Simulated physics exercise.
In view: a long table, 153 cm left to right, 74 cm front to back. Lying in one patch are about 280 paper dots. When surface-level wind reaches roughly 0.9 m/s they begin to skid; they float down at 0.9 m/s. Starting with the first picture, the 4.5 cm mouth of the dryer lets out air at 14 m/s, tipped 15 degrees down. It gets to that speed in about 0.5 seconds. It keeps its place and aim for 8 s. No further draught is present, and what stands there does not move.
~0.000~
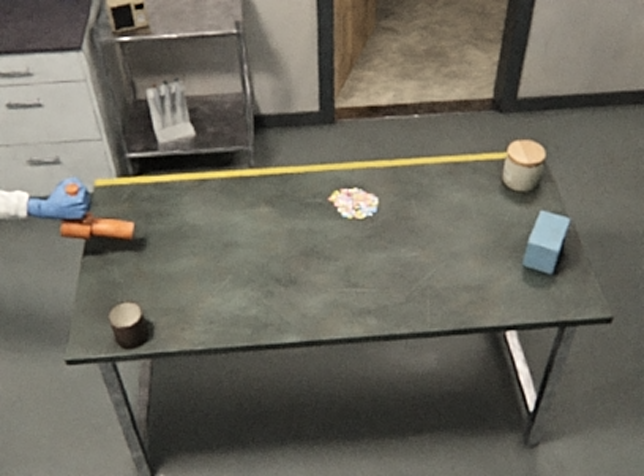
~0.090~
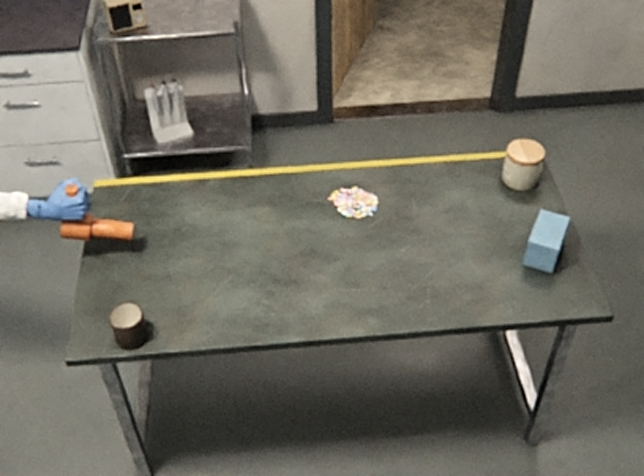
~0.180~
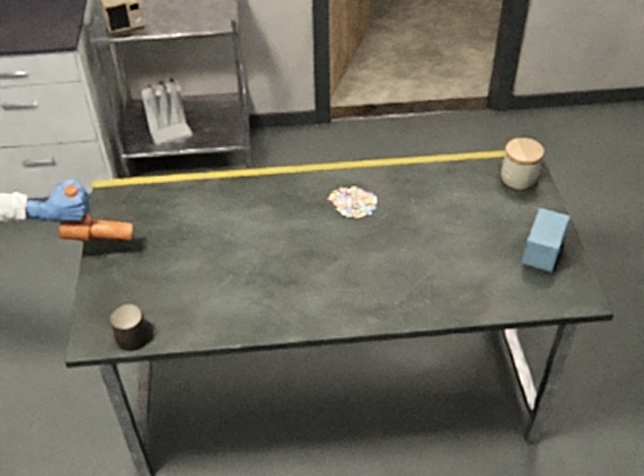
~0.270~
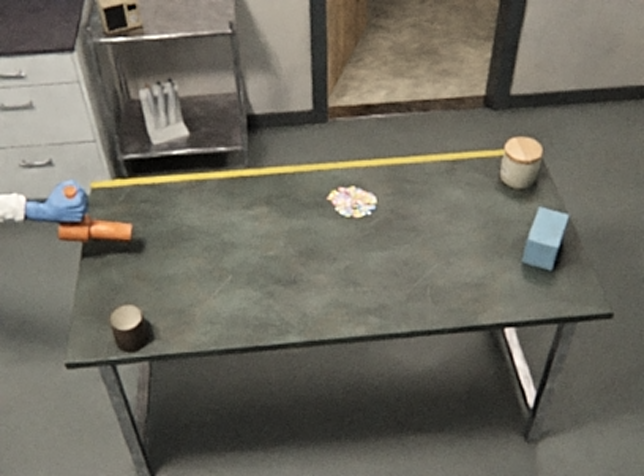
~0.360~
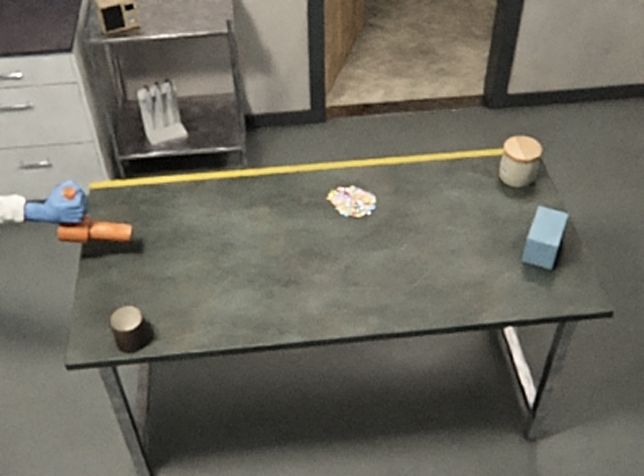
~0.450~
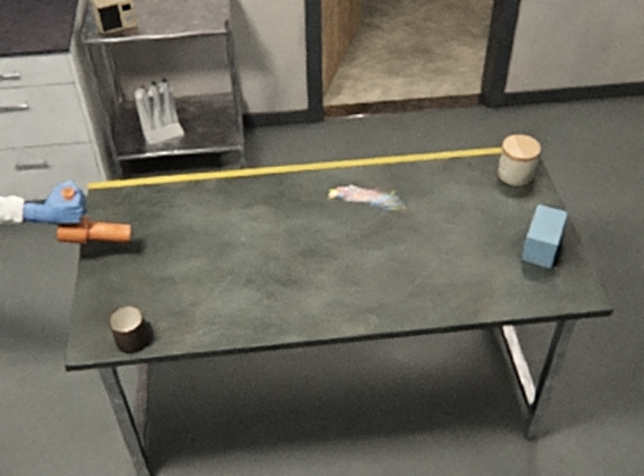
Colourful paper dots lie still on a long table, then many skid to the right.
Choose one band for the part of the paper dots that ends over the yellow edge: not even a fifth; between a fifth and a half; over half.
I would say over half.
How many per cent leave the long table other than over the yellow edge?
It comes out at some 15 %.
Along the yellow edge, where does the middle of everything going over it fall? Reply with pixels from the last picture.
The middle crossing sits close to (468, 151) in the last picture.
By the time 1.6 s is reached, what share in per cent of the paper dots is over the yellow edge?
I reckon close to 80 %.
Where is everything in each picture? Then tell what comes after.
In the first picture, the middle of the paper dots is near (355, 203), none has stirred yet and the mouth of the dryer is at (132, 231).
In the second picture, the middle of the paper dots is near (355, 203), none has stirred yet and the yellow edge is centred on (321, 165).
In the third picture, the middle of the paper dots is near (354, 202), none has stirred yet, the top of a jar is at (525, 149) and the top of a block is at (549, 228).
In the fourth picture, the middle of the paper dots is near (353, 202) and none has stirred yet.
In the fifth picture, the middle of the paper dots is near (353, 202) and none has stirred yet.
In the sixth picture, the middle of the paper dots is near (362, 195), the farthest in sight from the dryer is at (402, 204) and about 60 % have left their places.
After 1.6 s the count stands so, 81 % are over the yellow edge.
After 2.6 s the count stands so, 81 % are over the yellow edge.
After 4.4 s the count stands so, 81 % are over the yellow edge.
After 8.0 s, at the end, 81 % are over the yellow edge.
